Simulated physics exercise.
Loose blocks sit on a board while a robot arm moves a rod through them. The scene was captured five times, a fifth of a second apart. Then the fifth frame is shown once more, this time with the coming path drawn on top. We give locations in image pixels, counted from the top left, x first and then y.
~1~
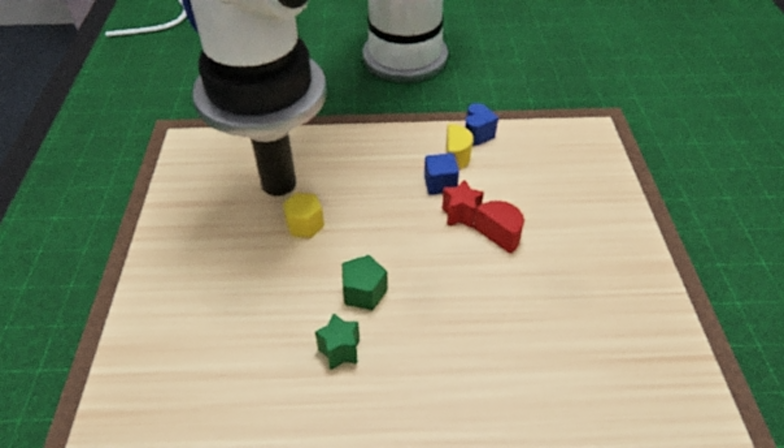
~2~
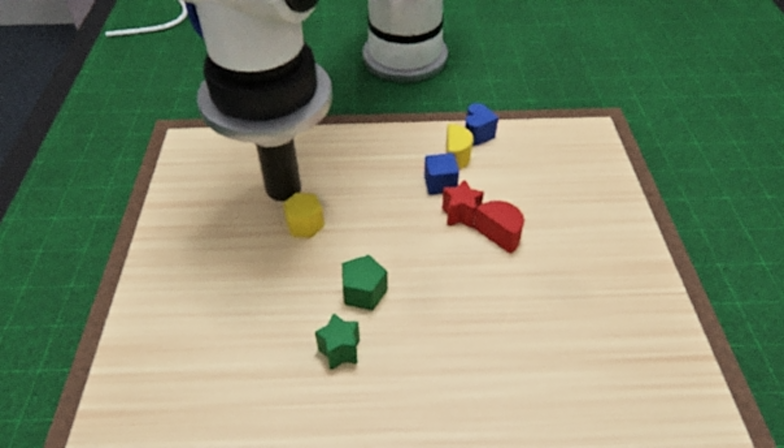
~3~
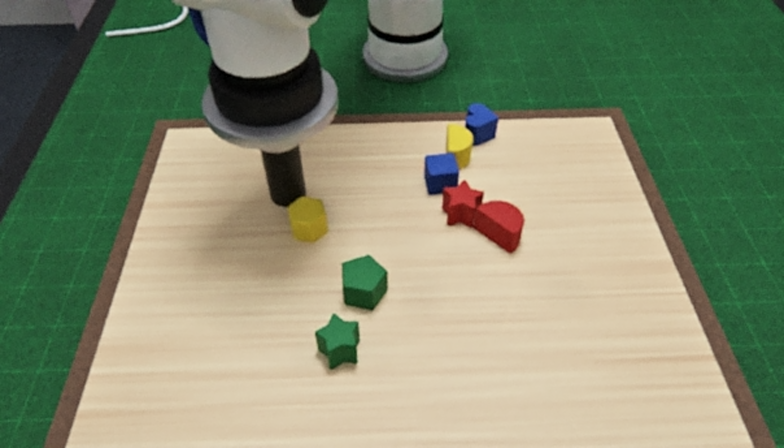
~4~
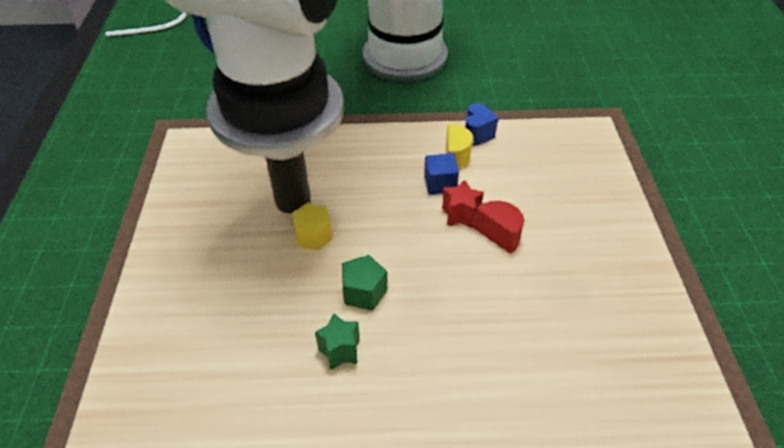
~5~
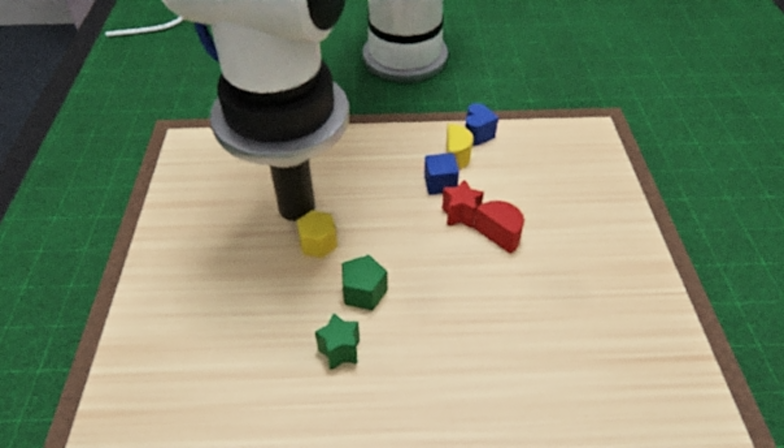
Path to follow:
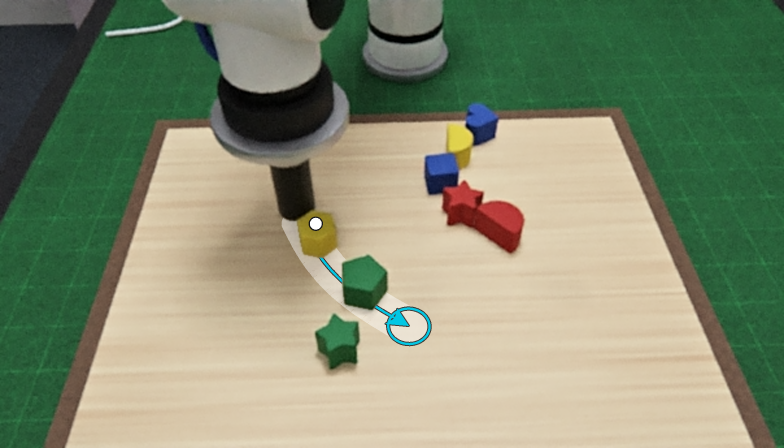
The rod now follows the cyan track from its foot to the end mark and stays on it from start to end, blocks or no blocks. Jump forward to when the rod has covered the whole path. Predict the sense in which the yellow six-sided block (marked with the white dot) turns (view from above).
It goes round the way clock hands do.
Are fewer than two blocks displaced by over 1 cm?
Final answer: No.
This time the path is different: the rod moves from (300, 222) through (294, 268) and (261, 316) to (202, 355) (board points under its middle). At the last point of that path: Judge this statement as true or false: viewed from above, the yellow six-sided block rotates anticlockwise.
This is true.
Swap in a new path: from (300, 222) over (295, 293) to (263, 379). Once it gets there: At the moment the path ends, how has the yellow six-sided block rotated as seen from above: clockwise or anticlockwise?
Prediction: Counterclockwise.
Drawn move, from (300, 222) via (339, 278), ending at (409, 326); the dot is on the yellow six-sided block.
On the path given first. One third of the way, rod at (321, 247); yellow six-sided block at (341, 265); green pentagonal block at (373, 285), turned 20° anticlockwise.
Two thirds of the way, rod at (358, 282); yellow six-sided block at (381, 303); green pentagonal block at (420, 322), turned 35° anticlockwise.
At the end, rod at (409, 313); yellow six-sided block at (409, 344), turned 45° clockwise; green star-shaped block still; green pentagonal block at (456, 351), turned 60° anticlockwise.
